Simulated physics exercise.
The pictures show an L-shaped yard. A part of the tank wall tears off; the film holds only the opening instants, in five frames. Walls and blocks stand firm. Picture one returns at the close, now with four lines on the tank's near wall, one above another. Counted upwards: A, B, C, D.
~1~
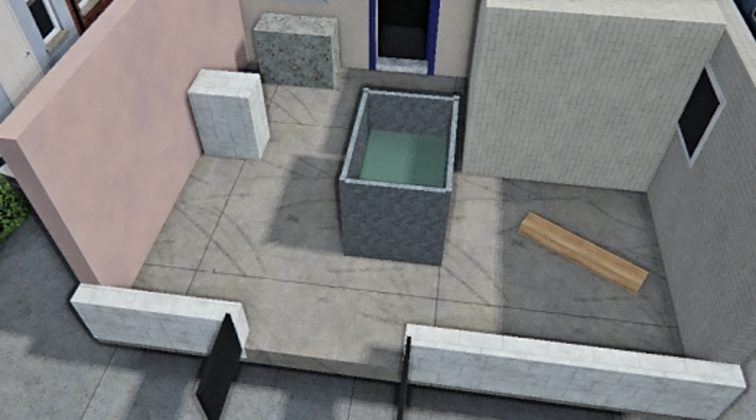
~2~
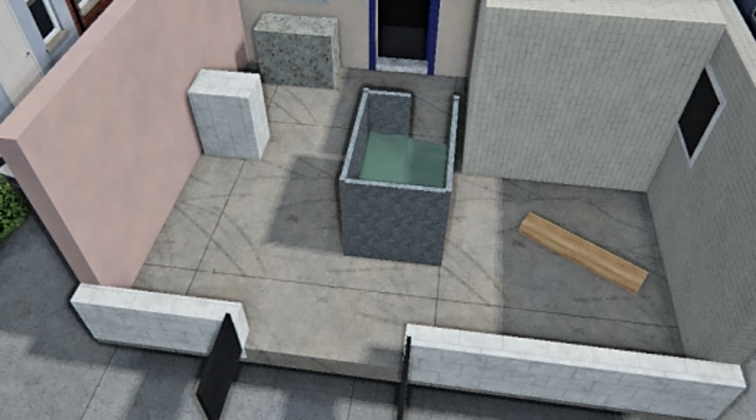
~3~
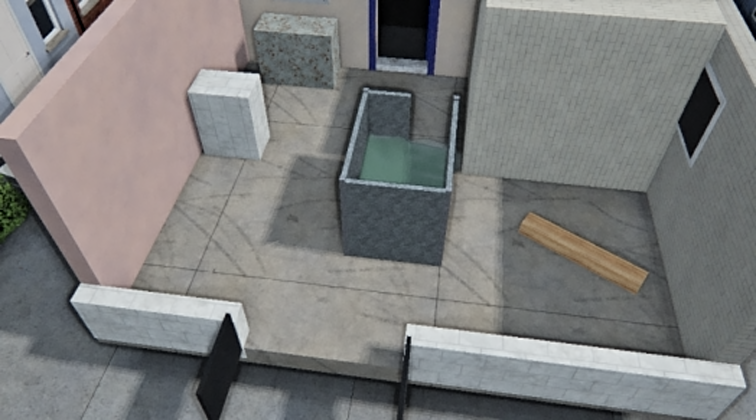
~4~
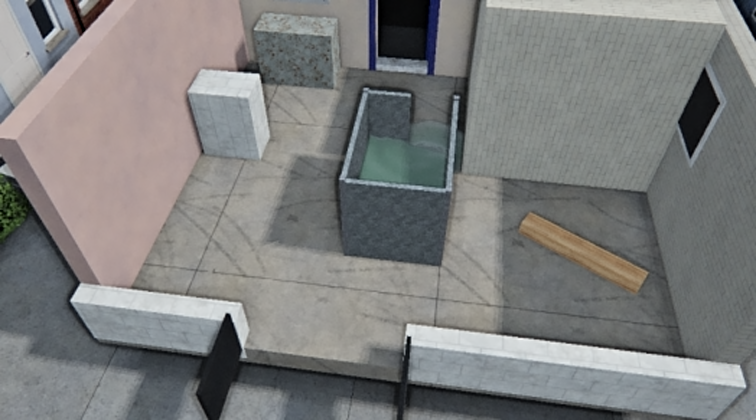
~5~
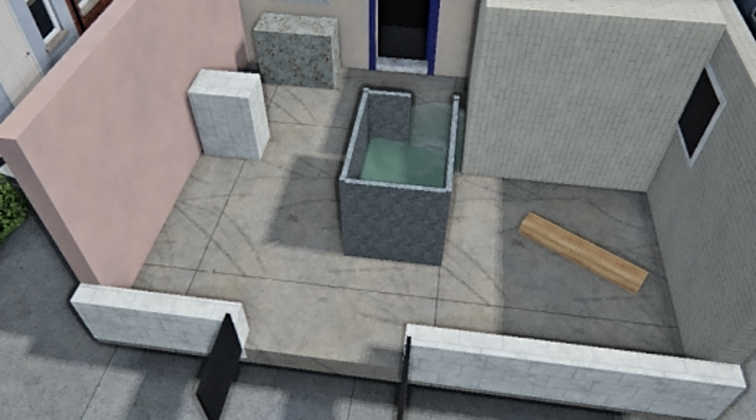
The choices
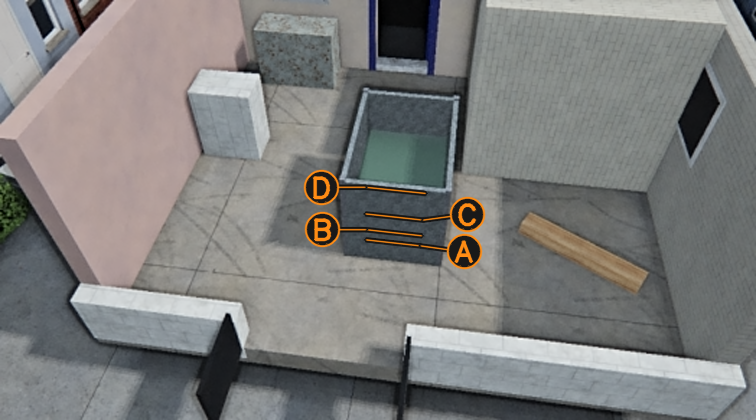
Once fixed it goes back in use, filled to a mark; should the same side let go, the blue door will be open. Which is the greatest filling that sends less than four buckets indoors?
The answer is level A.
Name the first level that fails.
B.
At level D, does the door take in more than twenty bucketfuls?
Yes, it does.
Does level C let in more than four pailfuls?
Yes.
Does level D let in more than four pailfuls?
Yes, that goes wrong.
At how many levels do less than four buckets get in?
One.
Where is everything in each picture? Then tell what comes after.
In the first picture, water in the tank at rest, its middle at (402, 172); foot of the blue doorway at (401, 72); open gate at (323, 311).
In the second picture, water covers 1 % of the ground, its front hidden from here.
In the third picture, water covers 2 % of the ground, its front hidden from here.
In the fourth picture, water covers 4 % of the ground, its front hidden from here.
In the fifth picture, water covers 7 % of the ground, its front hidden from here.
In orange, A at (393, 242); B at (393, 232); C at (394, 217); D at (395, 190); from the bottom up A, B, C, D.
Choosing A, a bucket or two gets in.
Choosing B, about 8 bucketfuls get in.
Choosing C, dozens of bucketfuls pour in.
Choosing D, dozens of bucketfuls pour in.
